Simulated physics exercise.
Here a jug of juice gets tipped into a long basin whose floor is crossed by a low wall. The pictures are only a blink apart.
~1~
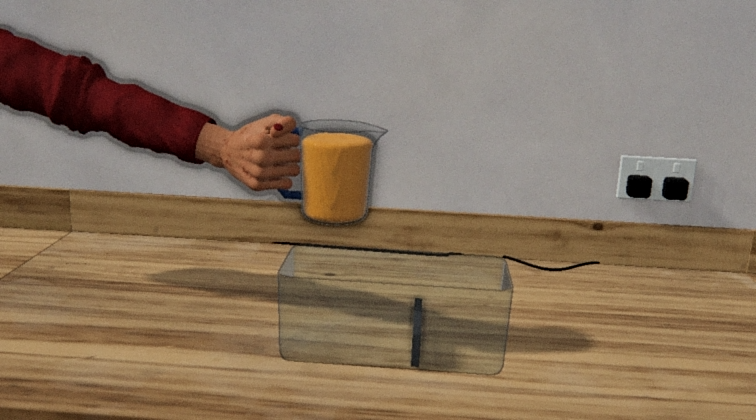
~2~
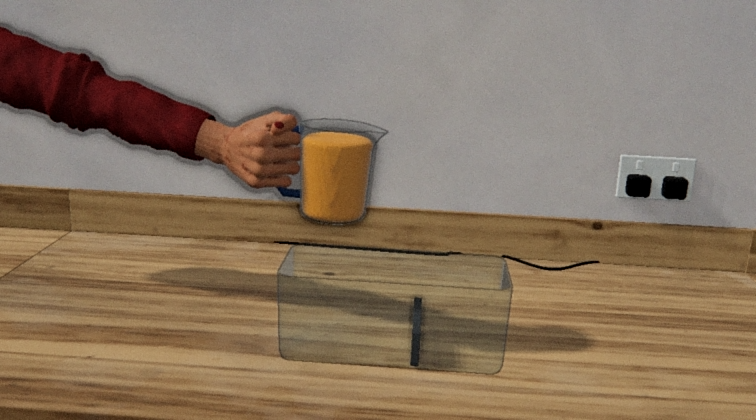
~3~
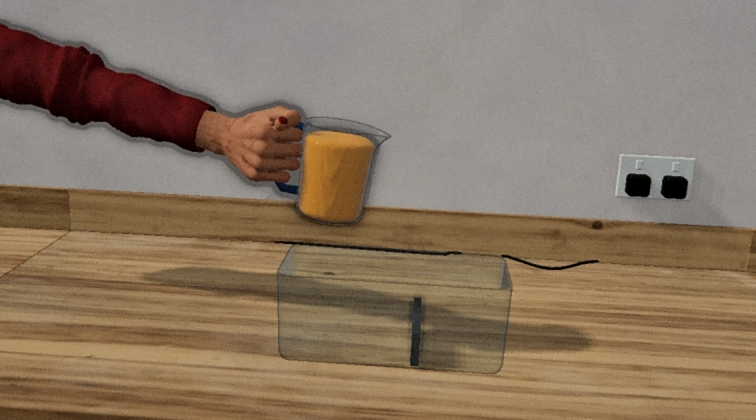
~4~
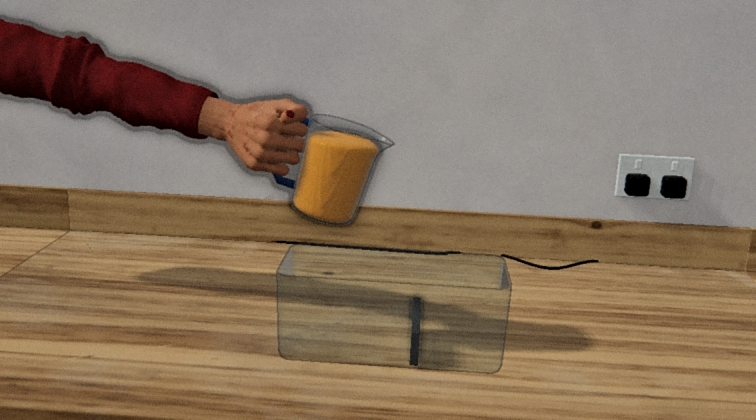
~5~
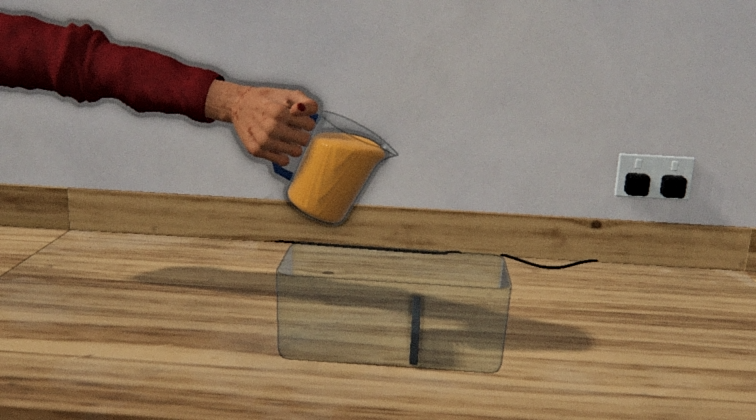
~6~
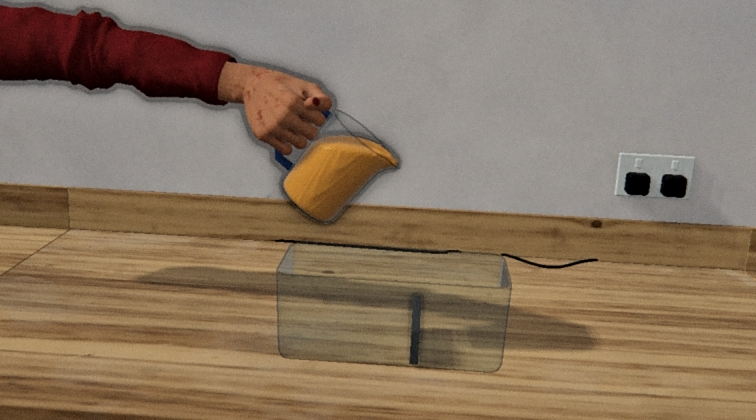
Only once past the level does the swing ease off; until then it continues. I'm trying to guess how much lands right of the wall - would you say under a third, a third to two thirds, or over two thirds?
I would say a third to two thirds.
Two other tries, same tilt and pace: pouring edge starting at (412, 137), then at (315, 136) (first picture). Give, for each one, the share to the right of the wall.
90 %, then 5 %.
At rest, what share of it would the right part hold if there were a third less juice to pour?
I'd put it at some 25 %.
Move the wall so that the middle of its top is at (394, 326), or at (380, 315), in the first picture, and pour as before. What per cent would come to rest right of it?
It works out to around 85 per cent for the first and around 90 per cent for the second.
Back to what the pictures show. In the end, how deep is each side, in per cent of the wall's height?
On the left 30 %, on the right 50 %.
A moment on, the jug is tipped right over and 52 per cent is still to pour, 3 is left of the wall and 20 right of it.
Next, the jug is tipped right over and 12 per cent is still to pour, 34 is left of the wall and 39 right of it.
Then the jug is tipped right over and 1 per cent is still to pour, 44 is left of the wall and 51 right of it.
Later the jug is tipped right over and 0 per cent is still to pour, 47 is left of the wall and 51 right of it.
At rest 47 per cent lies left of the wall, 51 right of it and 2 outside.
